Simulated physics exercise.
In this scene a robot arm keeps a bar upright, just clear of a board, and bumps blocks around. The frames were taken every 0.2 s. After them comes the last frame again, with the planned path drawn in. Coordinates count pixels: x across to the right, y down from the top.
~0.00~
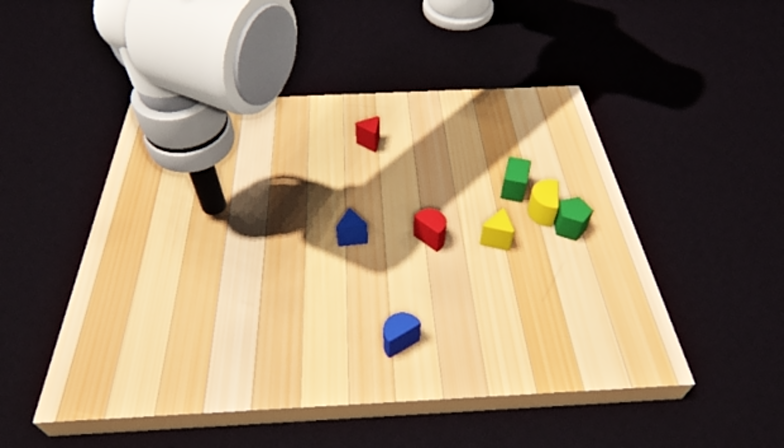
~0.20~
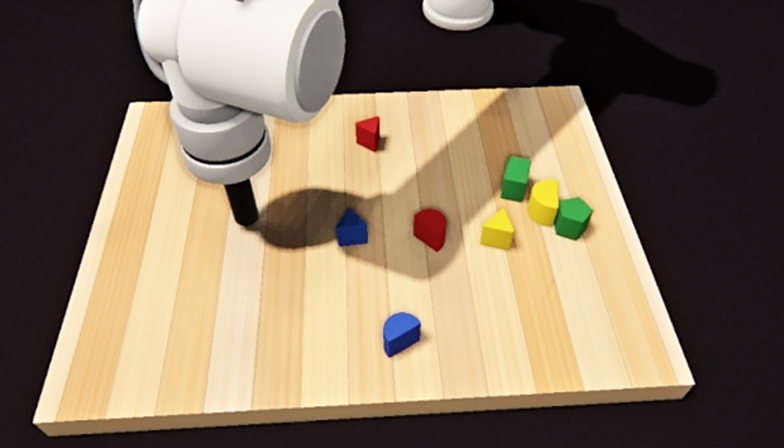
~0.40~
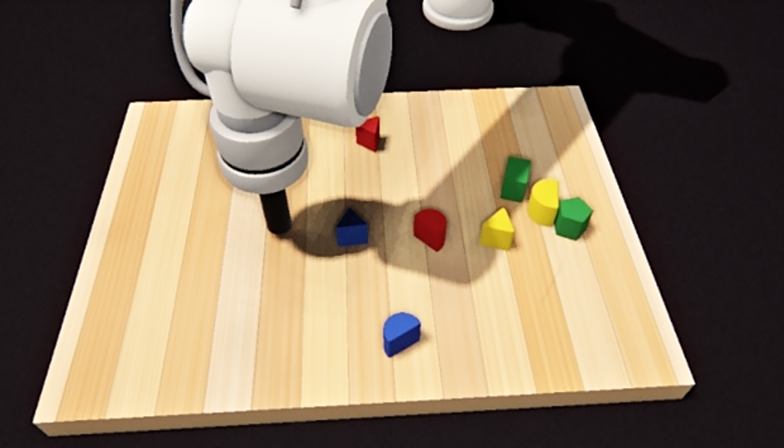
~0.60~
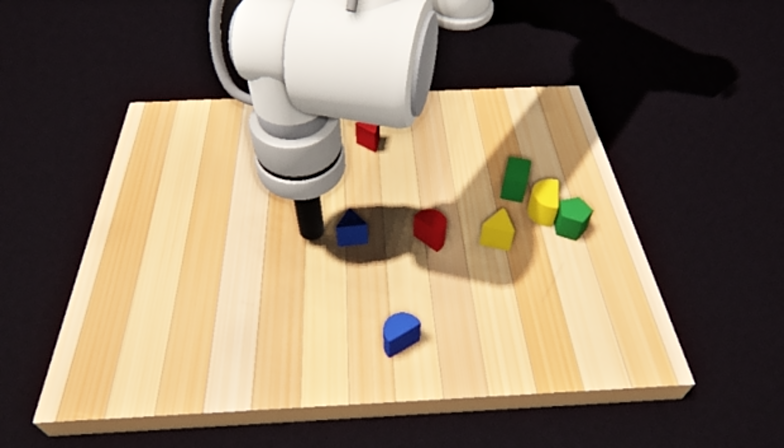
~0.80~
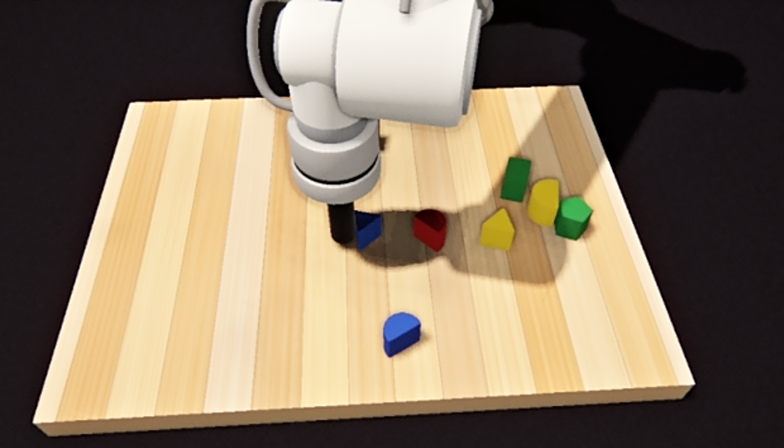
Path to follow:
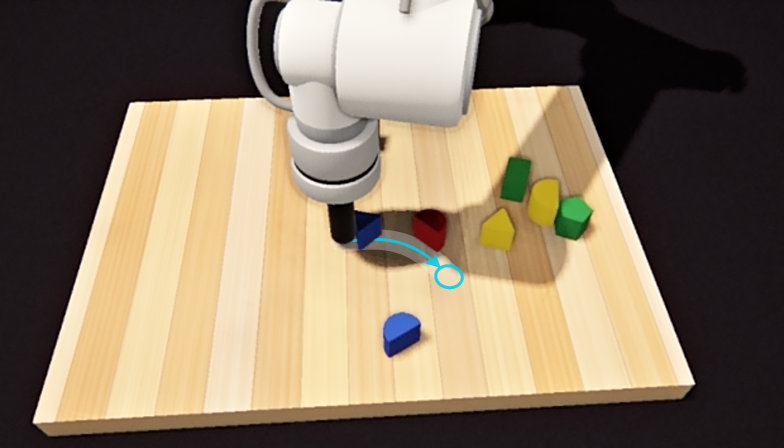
The footage shows a white robotic arm with a black bar moving rightward over a wooden board of red, blue, green and yellow blocks, reaching the blue triangular block and nudging it slightly right while the others stay still.
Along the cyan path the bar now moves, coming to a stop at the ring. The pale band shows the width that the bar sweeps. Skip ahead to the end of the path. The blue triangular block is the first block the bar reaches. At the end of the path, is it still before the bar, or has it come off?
Slid off.
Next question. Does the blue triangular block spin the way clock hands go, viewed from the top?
Short answer: No.
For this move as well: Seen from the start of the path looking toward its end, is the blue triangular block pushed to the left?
Yes.
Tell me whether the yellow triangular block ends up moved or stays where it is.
That one stays where it is.
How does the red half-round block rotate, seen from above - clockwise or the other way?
It goes clockwise.
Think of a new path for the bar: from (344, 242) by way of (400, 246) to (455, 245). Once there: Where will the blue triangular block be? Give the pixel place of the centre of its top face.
So, by the moment the path ends, you'll find the top centre of the blue triangular block at (417, 208).
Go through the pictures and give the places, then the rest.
The first picture shows lower end of the bar at (214, 206), tops of blocks, blue triangular block at (351, 219), red half-round block at (433, 218), yellow triangular block at (500, 221).
The second picture shows bar at (247, 217), blocks as before.
The third picture shows bar at (280, 225), blocks as before.
The fourth picture shows bar at (312, 231), blocks as before.
The fifth picture shows bar at (343, 234), blue triangular block at (365, 218), red half-round block at (433, 218), yellow triangular block at (500, 221).
The drawn path runs from (344, 242) through (384, 240) and (420, 252) to (449, 277).
What follows on the original path. One third of the way, bar at (384, 233); blue triangular block at (405, 213), turned 20° anticlockwise.
Two thirds of the way, bar at (421, 245); blue triangular block at (418, 210), turned 50° anticlockwise; red half-round block at (442, 218), turned 25° clockwise.
At the end, bar at (450, 270); blue triangular block at (418, 210), turned 50° anticlockwise; red half-round block at (443, 218), turned 20° clockwise; yellow triangular block not moved.
